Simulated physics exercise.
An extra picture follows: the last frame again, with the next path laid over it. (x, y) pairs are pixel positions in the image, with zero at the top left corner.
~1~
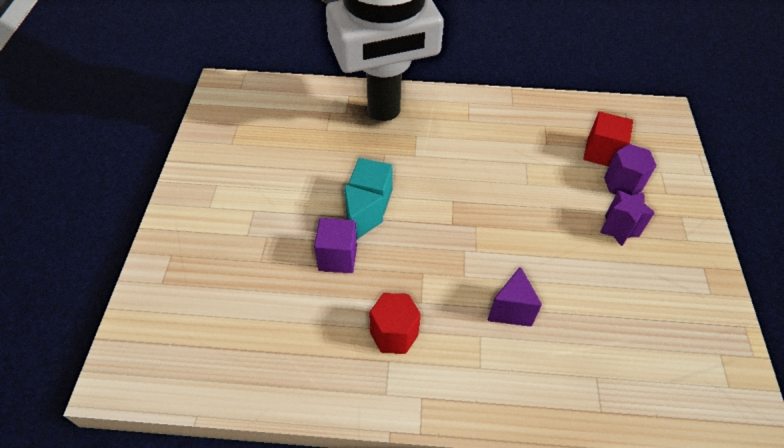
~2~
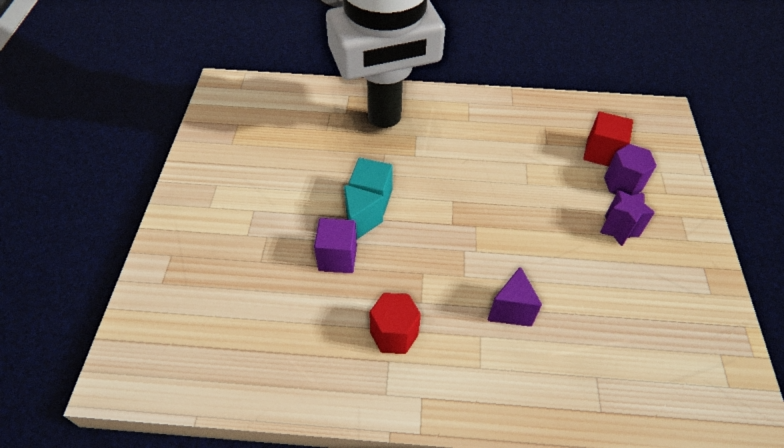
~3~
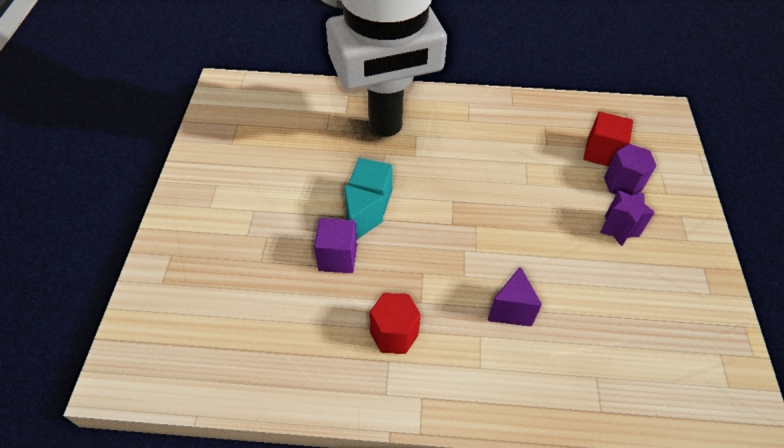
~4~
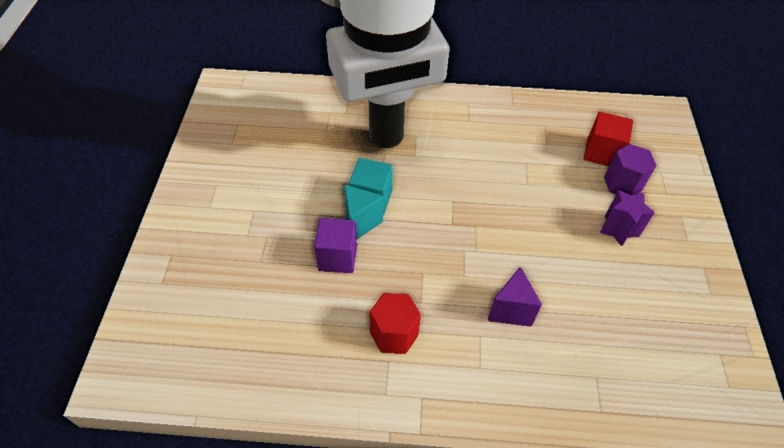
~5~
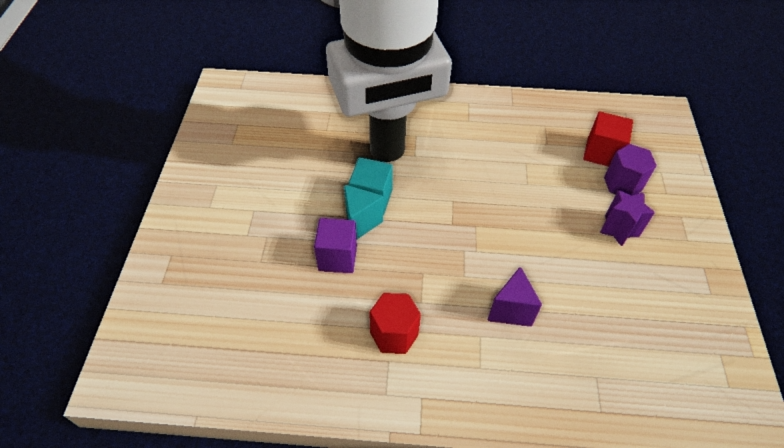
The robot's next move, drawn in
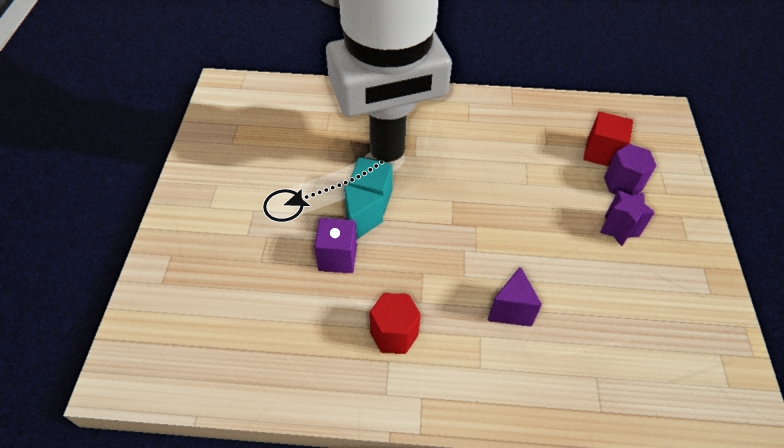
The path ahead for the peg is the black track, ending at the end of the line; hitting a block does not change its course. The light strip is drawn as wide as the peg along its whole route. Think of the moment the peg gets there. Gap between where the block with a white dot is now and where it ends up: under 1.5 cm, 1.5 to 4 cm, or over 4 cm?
It's set to move under 1.5 cm.
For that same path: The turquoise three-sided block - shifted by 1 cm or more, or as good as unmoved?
The turquoise three-sided block will not stay where it is.
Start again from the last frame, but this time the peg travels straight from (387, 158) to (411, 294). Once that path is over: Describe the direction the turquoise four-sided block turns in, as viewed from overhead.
Looking down: Clockwise.
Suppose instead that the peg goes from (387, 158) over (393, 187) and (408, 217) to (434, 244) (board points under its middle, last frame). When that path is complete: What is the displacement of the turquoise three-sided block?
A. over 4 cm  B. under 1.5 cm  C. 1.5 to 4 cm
It's C.
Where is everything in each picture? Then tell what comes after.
The first frame shows lower end of the peg at (384, 110), tops of blocks, purple four-sided block at (335, 233), turquoise three-sided block at (360, 199), turquoise four-sided block at (371, 173).
The second frame shows peg at (385, 116), blocks as before.
The third frame shows peg at (386, 125), blocks as before.
The fourth frame shows peg at (386, 136), blocks as before.
The fifth frame shows peg at (387, 149), purple four-sided block at (335, 233), turquoise three-sided block at (360, 199), turquoise four-sided block at (371, 173).
The drawn path runs from (387, 158) by way of (358, 177) and (322, 192) to (284, 205); the dot is on the purple four-sided block.
The first path, step by step. One third of the way, peg at (356, 169); turquoise three-sided block at (359, 204), turned 20° anticlockwise; turquoise four-sided block at (363, 179), turned 15° anticlockwise.
Two thirds of the way, peg at (319, 184); turquoise three-sided block at (360, 211), turned 45° anticlockwise; turquoise four-sided block at (350, 186), turned 40° anticlockwise.
At the end, peg at (282, 197); purple four-sided block not moved; turquoise three-sided block at (360, 211), turned 45° anticlockwise; turquoise four-sided block at (350, 186), turned 40° anticlockwise.
